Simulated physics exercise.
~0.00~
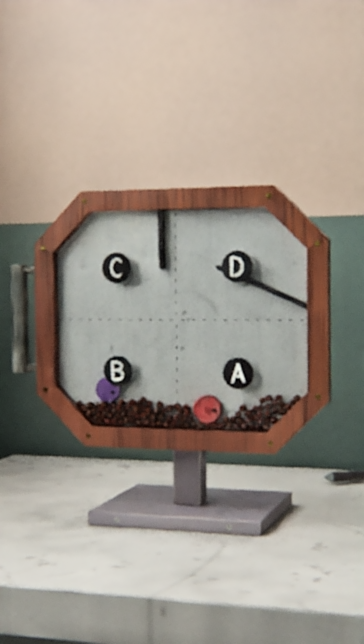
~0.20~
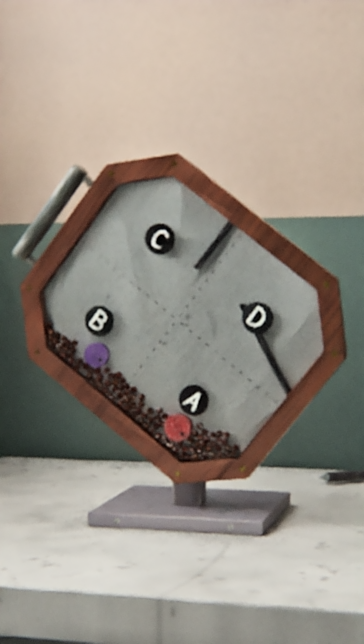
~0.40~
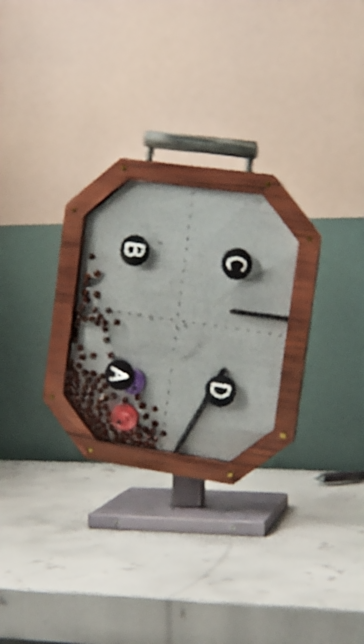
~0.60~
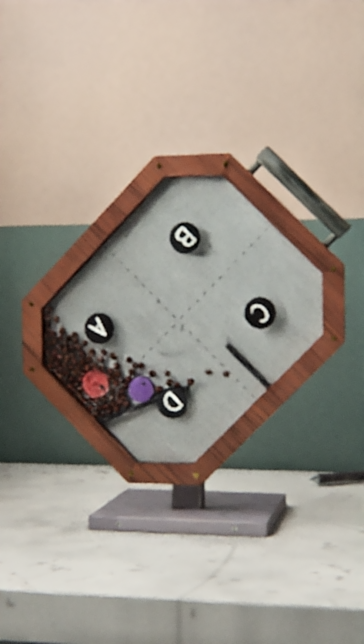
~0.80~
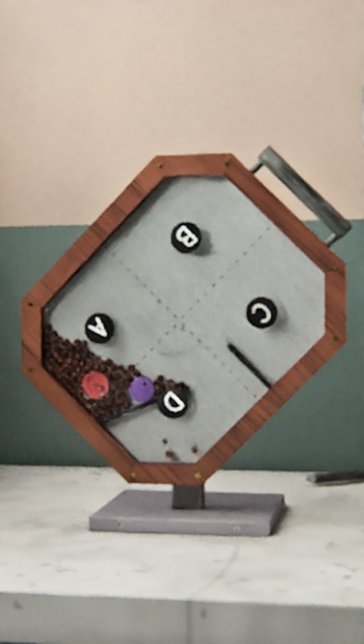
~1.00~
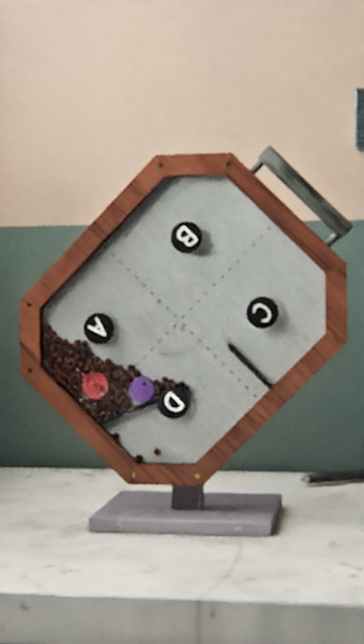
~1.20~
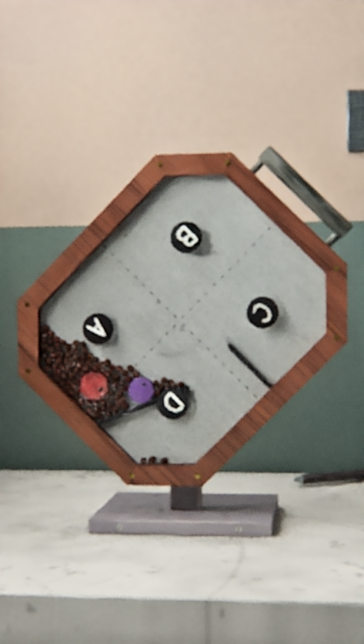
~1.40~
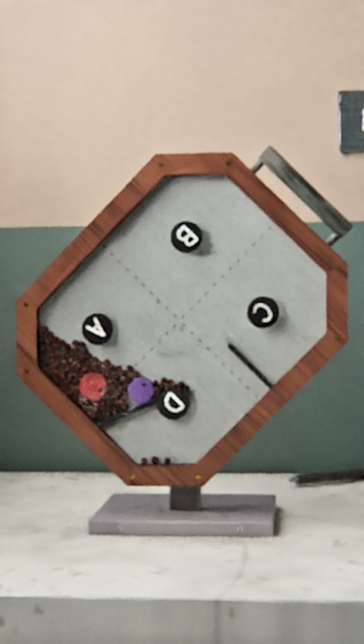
On a marble counter, a wooden-framed box turning clockwise, dark beads tumbling, red disc settling by A, purple disc beside D.
